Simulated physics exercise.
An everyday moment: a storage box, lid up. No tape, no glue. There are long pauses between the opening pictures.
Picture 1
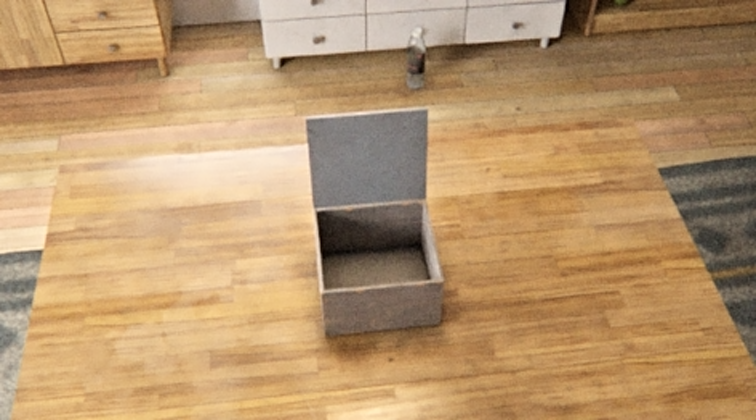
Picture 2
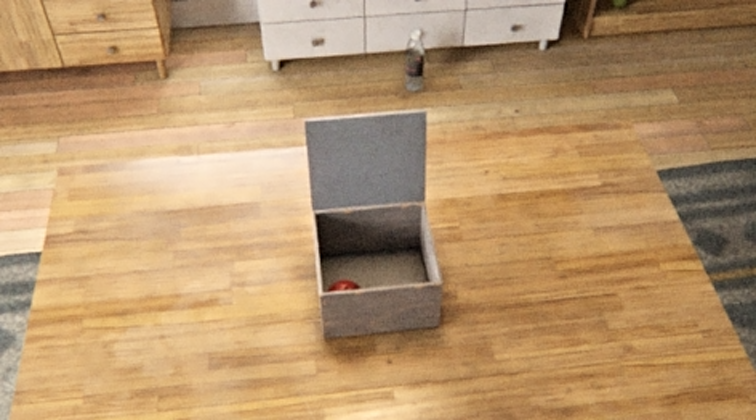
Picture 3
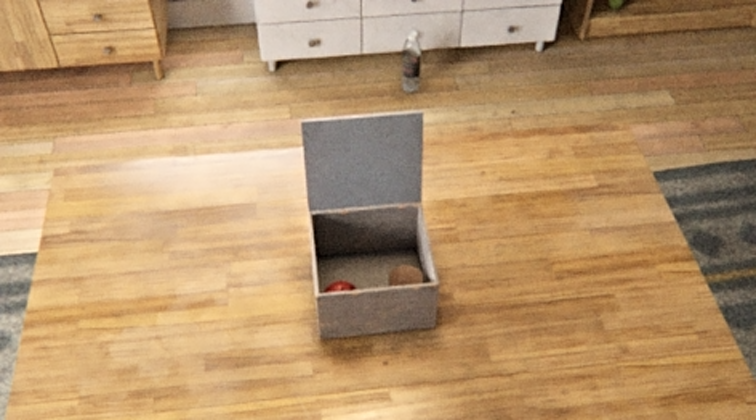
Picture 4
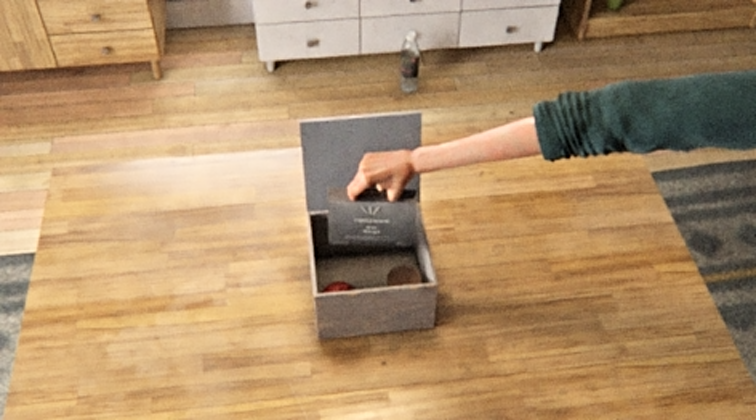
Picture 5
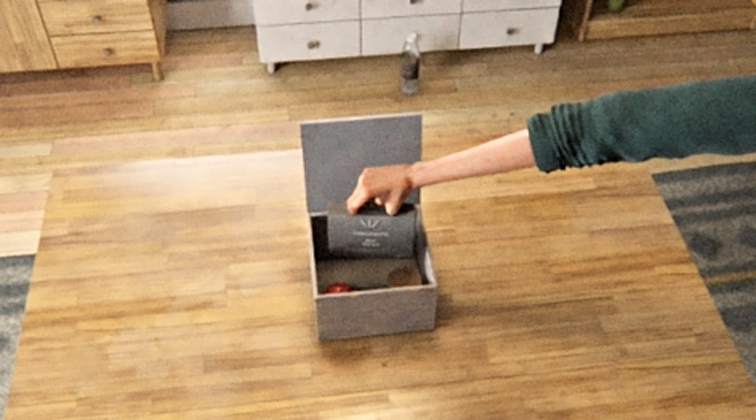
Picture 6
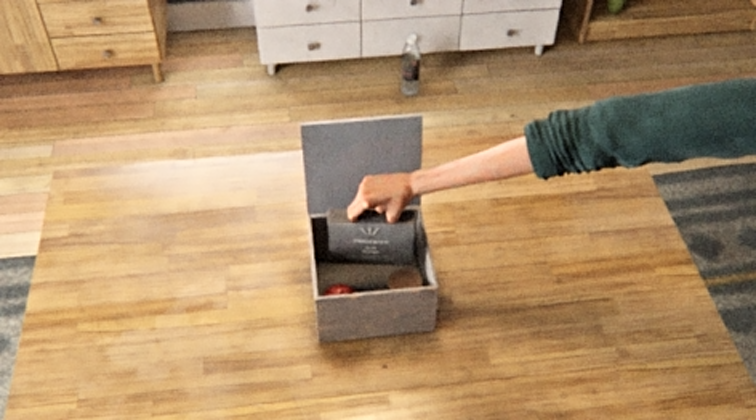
A red object appeared in the open grey box, then a brownish one beside it, before a hand in a green sleeve reached in from the right and lowered a grey packet inside.
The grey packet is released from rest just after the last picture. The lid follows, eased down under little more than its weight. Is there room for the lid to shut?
Outcome: The lid sits on the rim.
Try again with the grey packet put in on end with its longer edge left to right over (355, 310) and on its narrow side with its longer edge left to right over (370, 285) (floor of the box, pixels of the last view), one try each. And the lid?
In the first case it is held up; in the second case it shuts flat.
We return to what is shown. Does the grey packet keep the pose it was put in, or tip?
The grey packet keeps its pose.
Then, 1.00 s after the last picture, lid starting down; grey packet slid a little near (371, 265).
Then, 1.70 s after the last picture, lid 52° above the rim; grey packet slid a little near (371, 265).
Then, 2.10 s after the last picture, lid 18° above the rim; grey packet slid a little near (371, 265).
At rest, lid shut; moved from the start, grey packet; the other 2 in place. Seen from the same camera at the end, grey packet near (371, 265).
